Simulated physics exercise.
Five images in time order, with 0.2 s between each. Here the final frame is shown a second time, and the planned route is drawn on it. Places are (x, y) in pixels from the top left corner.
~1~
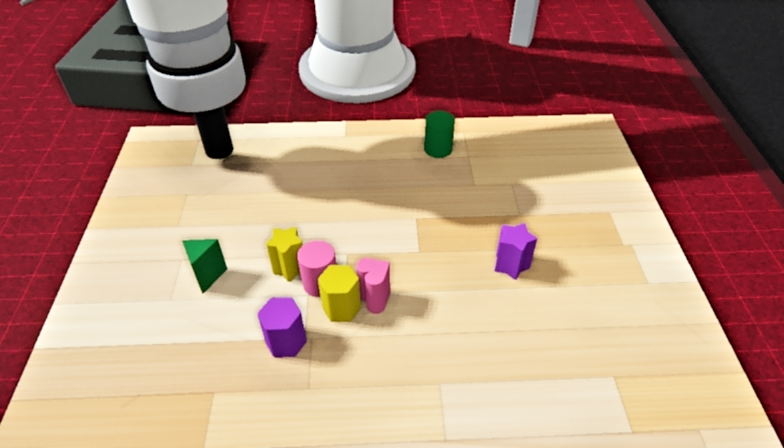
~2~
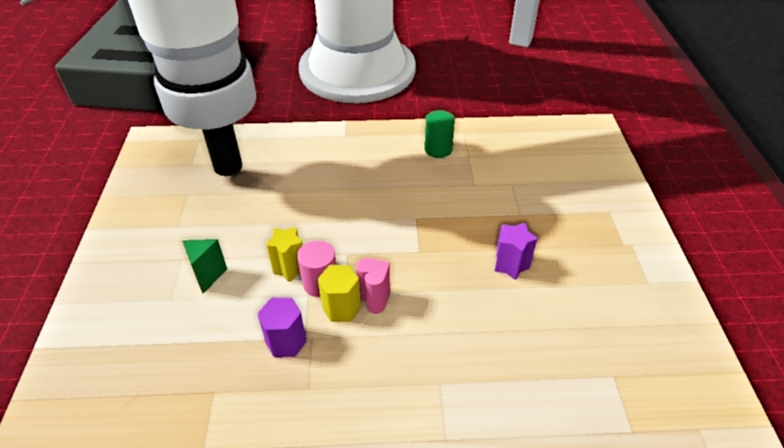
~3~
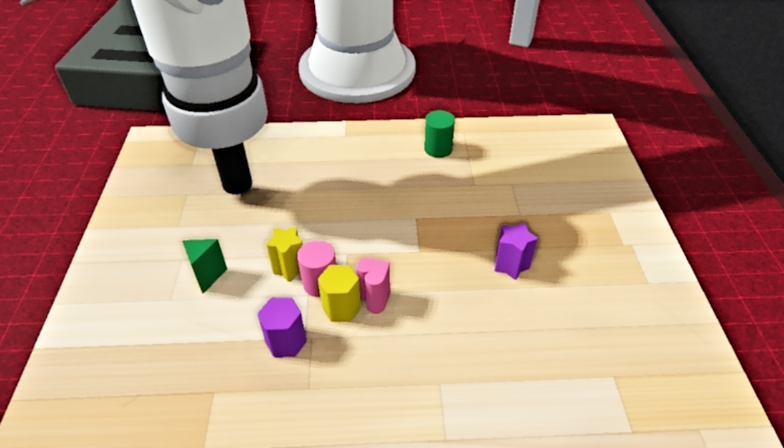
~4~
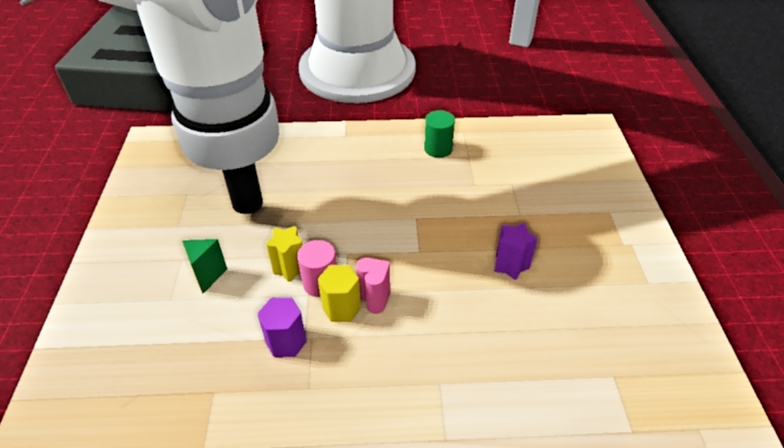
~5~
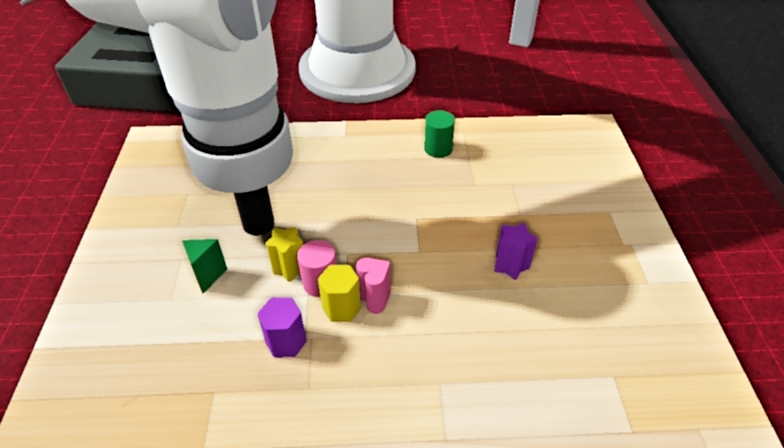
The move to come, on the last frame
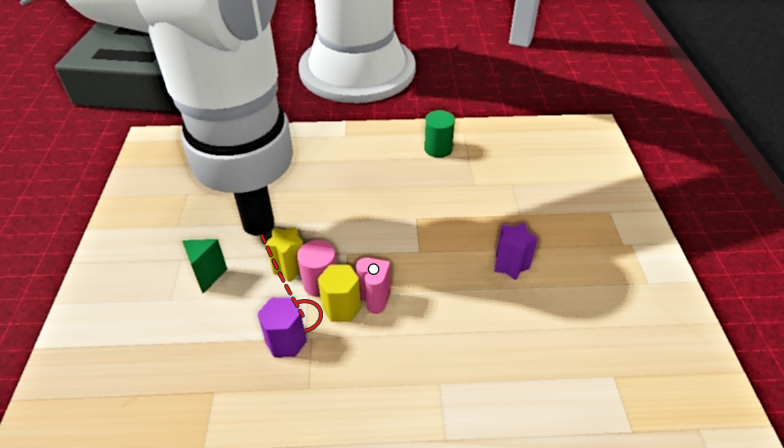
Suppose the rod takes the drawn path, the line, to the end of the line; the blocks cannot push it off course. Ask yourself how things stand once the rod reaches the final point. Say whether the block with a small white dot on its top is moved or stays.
Displaced.
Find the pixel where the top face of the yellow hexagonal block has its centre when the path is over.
Final place: (361, 289).
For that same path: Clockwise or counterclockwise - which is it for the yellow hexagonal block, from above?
The twist is clockwise.
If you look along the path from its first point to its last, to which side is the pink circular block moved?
Taking start-to-end as forward, the block's sideways shift goes to the left.
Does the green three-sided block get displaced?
No - that is not the case.
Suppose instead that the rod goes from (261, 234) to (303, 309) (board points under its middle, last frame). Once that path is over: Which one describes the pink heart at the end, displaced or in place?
By then it is displaced.
Drawn move, from (261, 234) directly to (303, 316); the dot is on the pink heart.
The first path, step by step. One third of the way, rod (271, 250); yellow star (295, 244), turned 20° anticlockwise; pink circular block (323, 255); yellow hexagonal block (341, 281).
Two thirds of the way, rod (285, 277); yellow star (314, 262), turned 65° anticlockwise; pink circular block (347, 255); yellow hexagonal block (349, 285), turned 35° clockwise; pink heart (379, 269).
At the end, rod (301, 306); green three-sided block still; purple hexagonal block (278, 316); yellow star (330, 277), turned 105° anticlockwise; pink circular block (351, 254); yellow hexagonal block (361, 289), turned 35° clockwise; pink heart (386, 269).
